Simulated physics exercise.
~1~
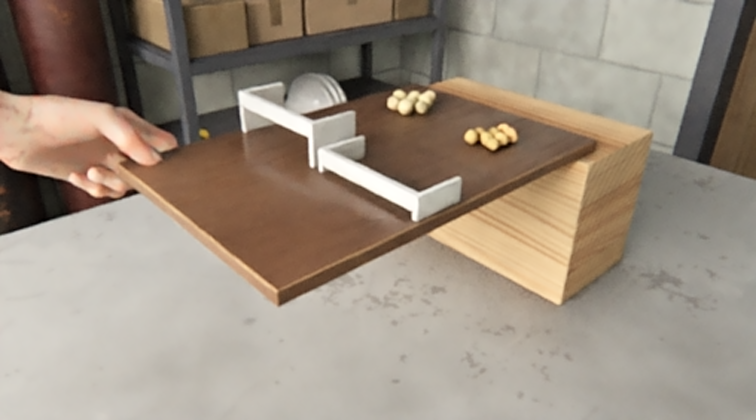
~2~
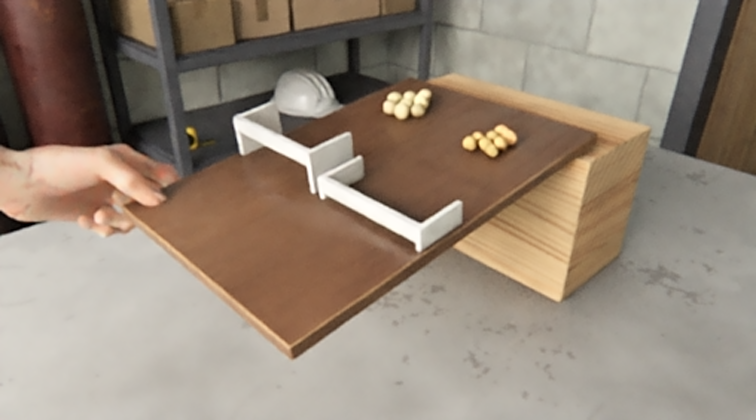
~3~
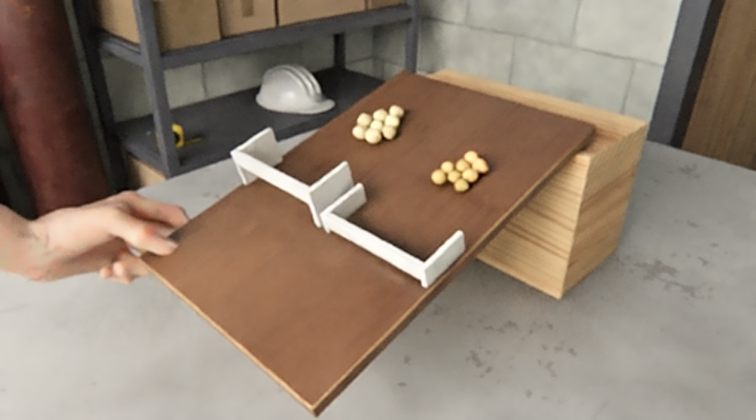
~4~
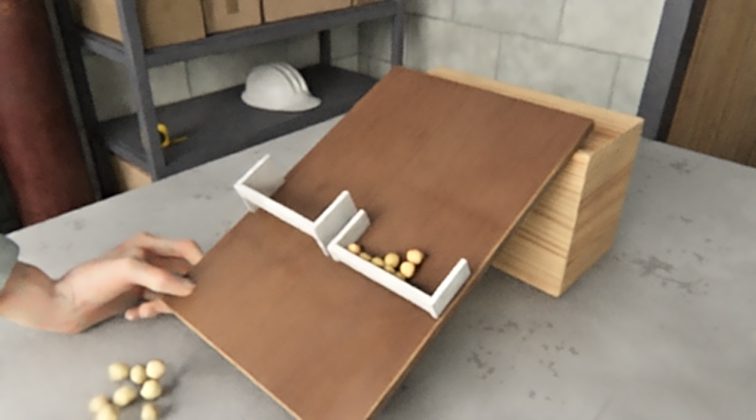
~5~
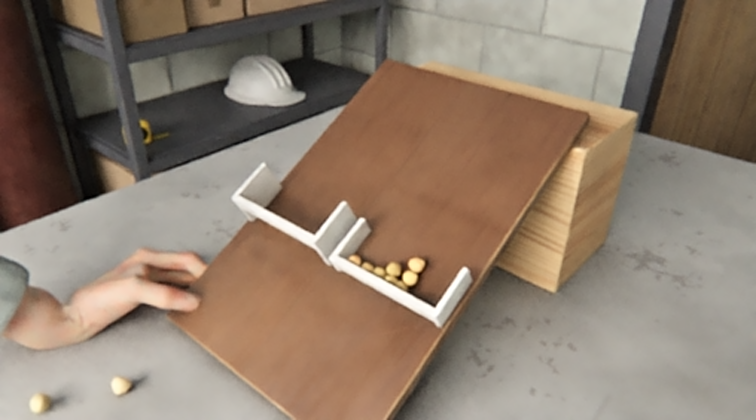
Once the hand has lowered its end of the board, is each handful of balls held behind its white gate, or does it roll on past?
The two handfuls end differently. The front handful is held behind its gate, while the back handful rolls on past its gate and out onto the table.
